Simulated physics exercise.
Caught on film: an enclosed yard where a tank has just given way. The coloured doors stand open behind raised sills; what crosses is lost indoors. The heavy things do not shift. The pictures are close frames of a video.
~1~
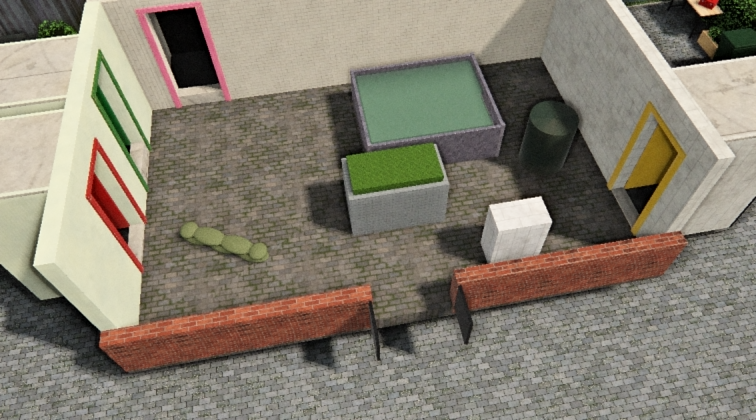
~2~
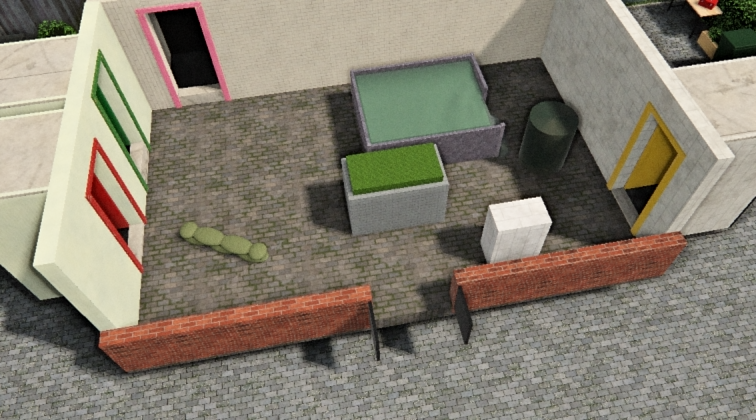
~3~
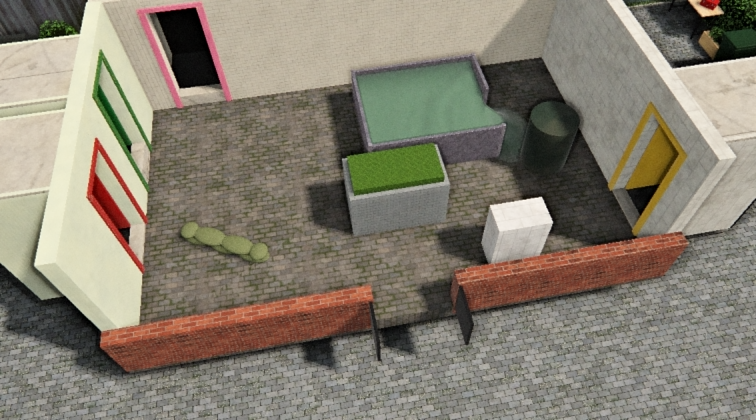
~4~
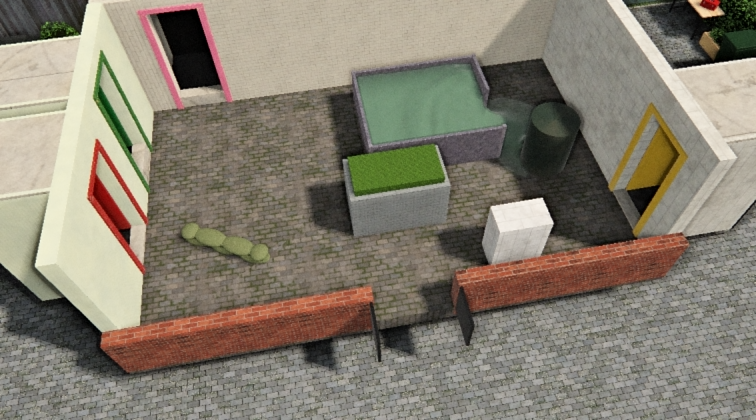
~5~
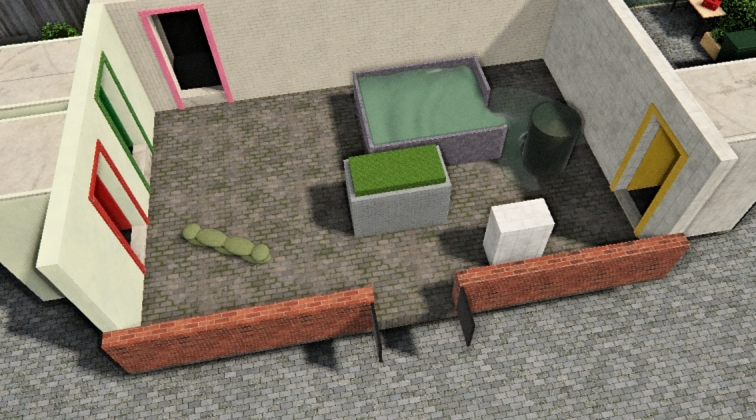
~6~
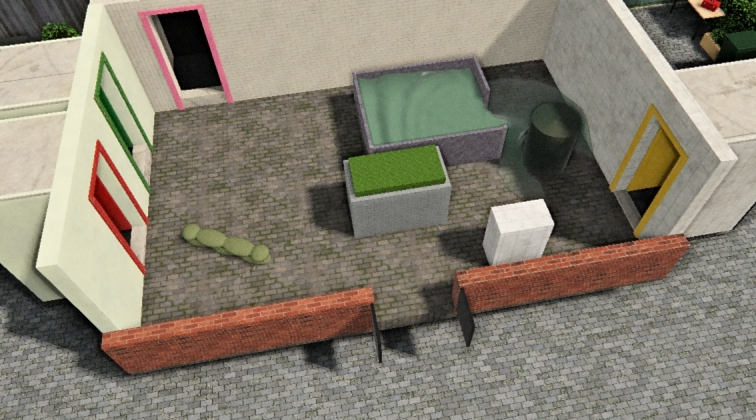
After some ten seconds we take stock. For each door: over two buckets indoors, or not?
One by one: The yellow door lets in a lot; the green door admits no more than that; the pink door admits no more than that; the red door admits no more than that.
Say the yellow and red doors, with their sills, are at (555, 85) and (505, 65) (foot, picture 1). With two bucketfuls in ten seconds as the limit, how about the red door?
One by one: Red passes that mark.
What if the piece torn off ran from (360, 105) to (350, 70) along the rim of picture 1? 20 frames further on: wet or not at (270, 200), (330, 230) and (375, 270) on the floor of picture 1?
In turn: Flooded, no water, not flooded.
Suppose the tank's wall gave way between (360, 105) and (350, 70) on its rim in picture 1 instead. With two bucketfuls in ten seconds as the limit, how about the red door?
Then: Red lets more in.
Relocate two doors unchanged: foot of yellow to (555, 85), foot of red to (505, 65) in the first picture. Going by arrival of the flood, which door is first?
It is the yellow-painted one.
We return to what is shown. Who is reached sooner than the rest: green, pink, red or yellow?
It is the yellow one.
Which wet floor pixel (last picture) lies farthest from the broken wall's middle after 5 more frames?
Close to (627, 235).
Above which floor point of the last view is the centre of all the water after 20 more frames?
At about (471, 139).
A moment on, water covers 20 % of the floor; the yellow door wet at the sill, nothing in, the green door not reached, the pink door not reached, the red door not reached.
Next, water covers 30 % of the floor; the yellow door wet at the sill, nothing in, the green door not reached, the pink door not reached, the red door not reached.
Then, water covers 45 % of the floor; the yellow door under two buckets in, the green door not reached, the pink door not reached, the red door not reached.
Later, water covers 75 % of the floor; the yellow door over two buckets in, the green door wet at the sill, nothing in, the pink door wet at the sill, nothing in, the red door wet at the sill, nothing in.
In the end, water covers 95 % of the floor; the yellow door far over two buckets in, the green door wet at the sill, nothing in, the pink door wet at the sill, nothing in, the red door under two buckets in.
